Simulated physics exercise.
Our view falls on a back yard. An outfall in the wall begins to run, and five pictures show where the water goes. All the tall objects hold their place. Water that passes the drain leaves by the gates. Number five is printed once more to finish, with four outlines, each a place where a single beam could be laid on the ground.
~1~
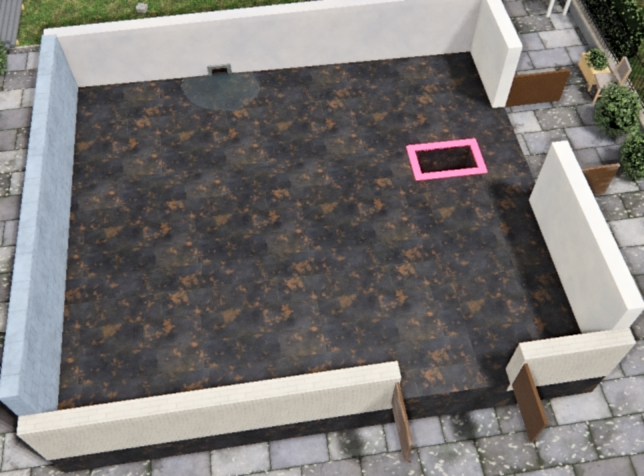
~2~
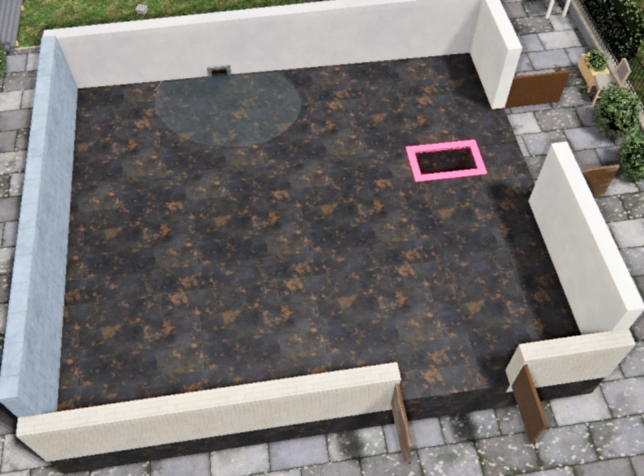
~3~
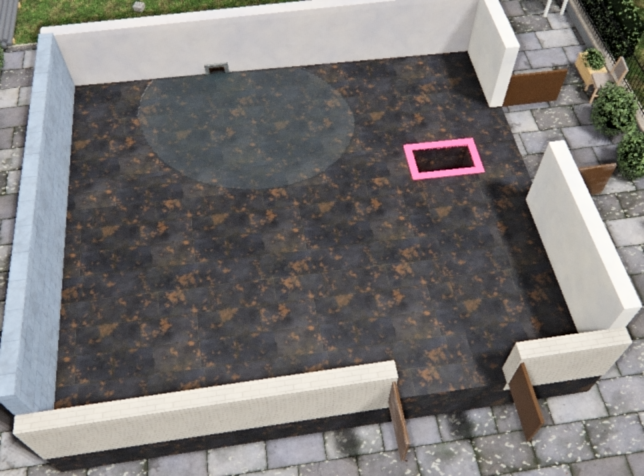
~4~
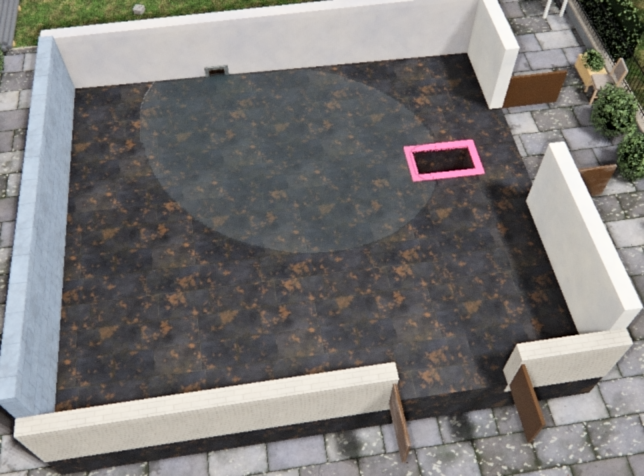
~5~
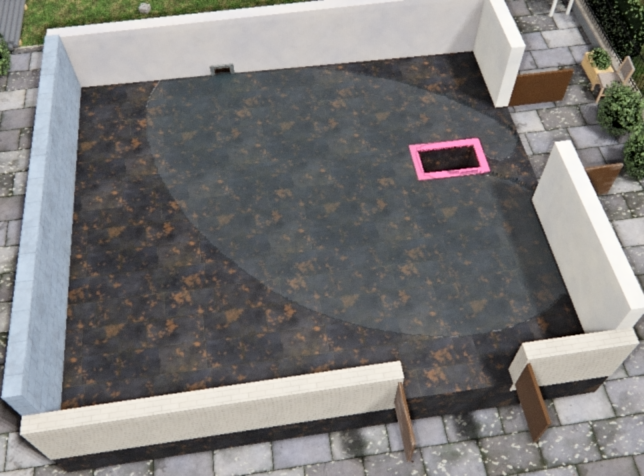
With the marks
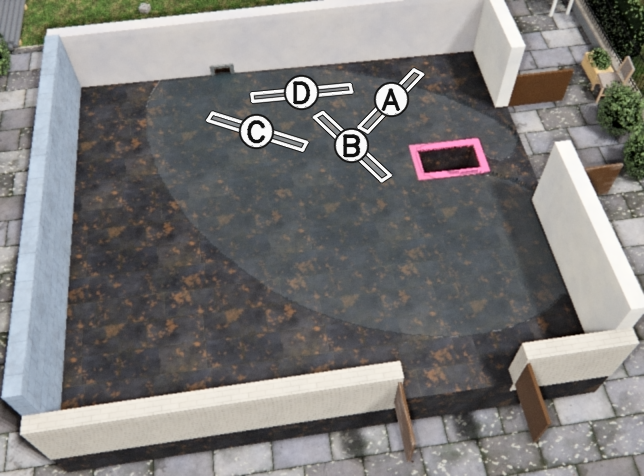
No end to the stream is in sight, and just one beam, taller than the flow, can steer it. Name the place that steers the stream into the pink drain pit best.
Place C does it best.
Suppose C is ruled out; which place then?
A.
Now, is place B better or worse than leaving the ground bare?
Worse.
On the marked copy, A from (363, 129) to (418, 72); B from (318, 114) to (385, 178); C from (210, 116) to (304, 146); D from (252, 97) to (350, 88).
For place A, about 14 % of the stream goes into the pink drain pit, about 86 % out by the gates.
For place B, about 9 % of the stream goes into the pink drain pit, about 91 % out by the gates.
For place C, about 31 % of the stream goes into the pink drain pit, about 68 % out by the gates.
For place D, about 10 % of the stream goes into the pink drain pit, about 89 % out by the gates.
